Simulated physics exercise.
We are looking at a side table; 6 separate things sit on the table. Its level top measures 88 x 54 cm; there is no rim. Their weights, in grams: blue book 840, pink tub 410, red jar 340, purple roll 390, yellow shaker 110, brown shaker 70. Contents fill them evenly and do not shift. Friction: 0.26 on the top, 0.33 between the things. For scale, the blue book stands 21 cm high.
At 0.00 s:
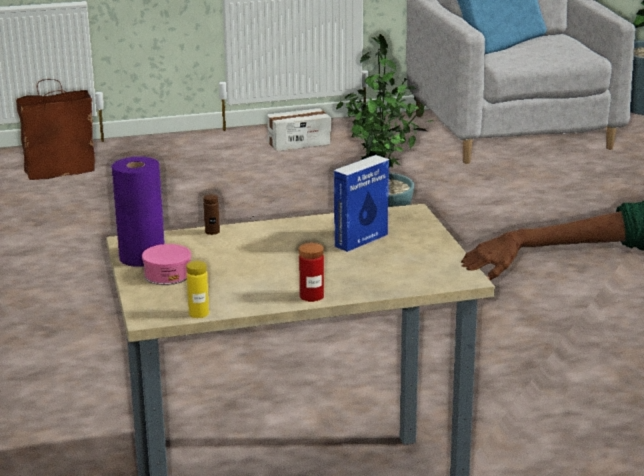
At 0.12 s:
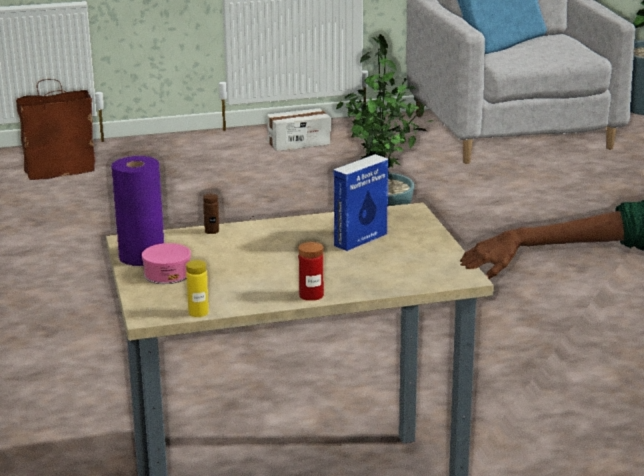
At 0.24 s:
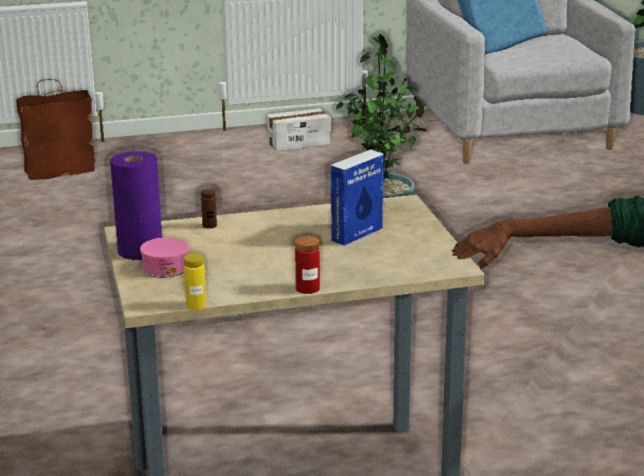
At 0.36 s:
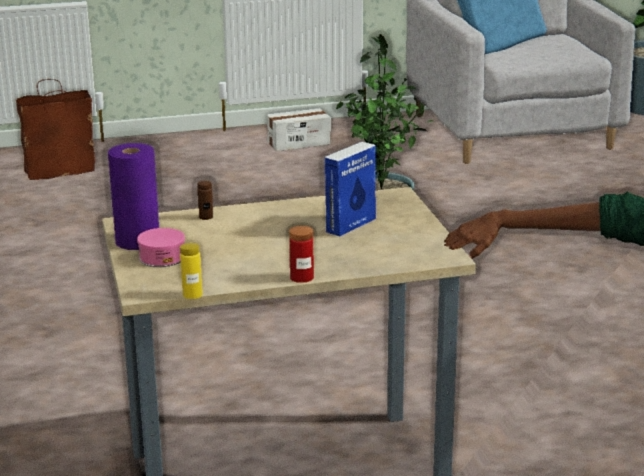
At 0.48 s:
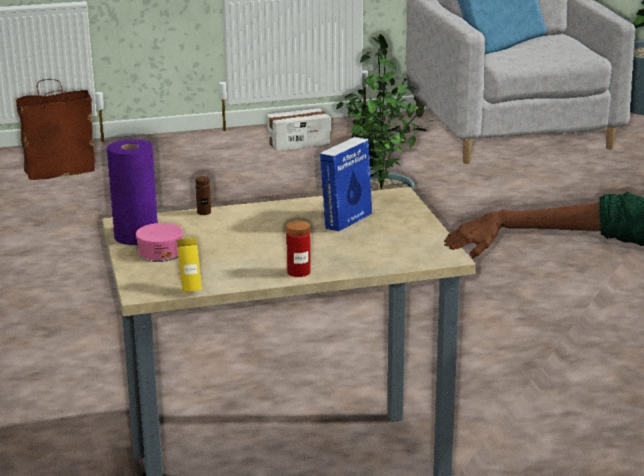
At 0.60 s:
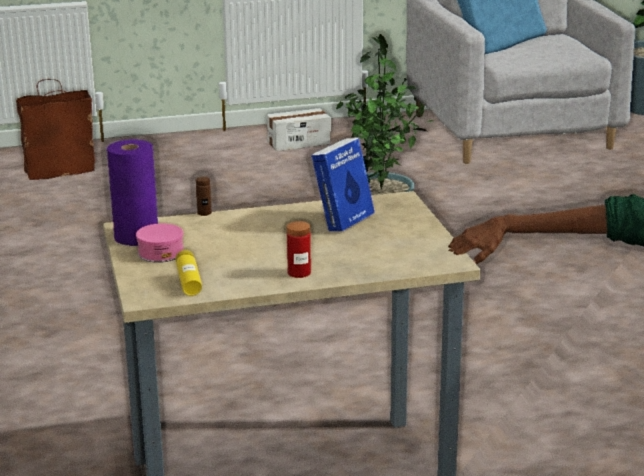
A side table, gripped at its right corner by a hand reaching in from the right, shifts in a carpeted room seen from slightly above by a still camera. On its pale top stand a purple roll, pink tub, yellow shaker and brown shaker at left, a red jar centrally and a blue book at right. The table slides away and slightly left, then edges back as the yellow shaker and blue book tilt left.
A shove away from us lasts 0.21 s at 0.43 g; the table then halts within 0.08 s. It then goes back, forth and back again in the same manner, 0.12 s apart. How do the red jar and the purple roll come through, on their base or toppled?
The red jar keeps standing; the purple roll keeps standing.
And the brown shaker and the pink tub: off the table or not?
The brown shaker finishes off the table; the pink tub is still on the table.
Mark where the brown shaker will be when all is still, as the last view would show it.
Near (212, 422).
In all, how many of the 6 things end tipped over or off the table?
That comes to 3.
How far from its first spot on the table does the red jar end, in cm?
About 6 cm.
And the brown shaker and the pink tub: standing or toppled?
The brown shaker falls over; the pink tub stays upright.
After 0.70 s, table 2 cm from its start; brown shaker now off the table; red jar slid 8 cm near (302, 255); purple roll slid 8 cm near (135, 197).
After 1.00 s, table 3 cm from its start; red jar slid 3 cm near (306, 262); purple roll slid 3 cm near (137, 204); blue book on its side.
After 1.20 s, table 13 cm from its start; blue book on its side; yellow shaker on its side.
After 1.50 s, table 5 cm from its start; red jar slid 9 cm near (299, 249); purple roll slid 8 cm near (133, 193); blue book on its side.
At rest (2.3 s), off the table and tipped over, brown shaker; tipped over on the table, blue book and yellow shaker; not toppled but over 5 cm from the start, pink tub, red jar and purple roll. In the last view, red jar near (306, 262), purple roll near (137, 203).
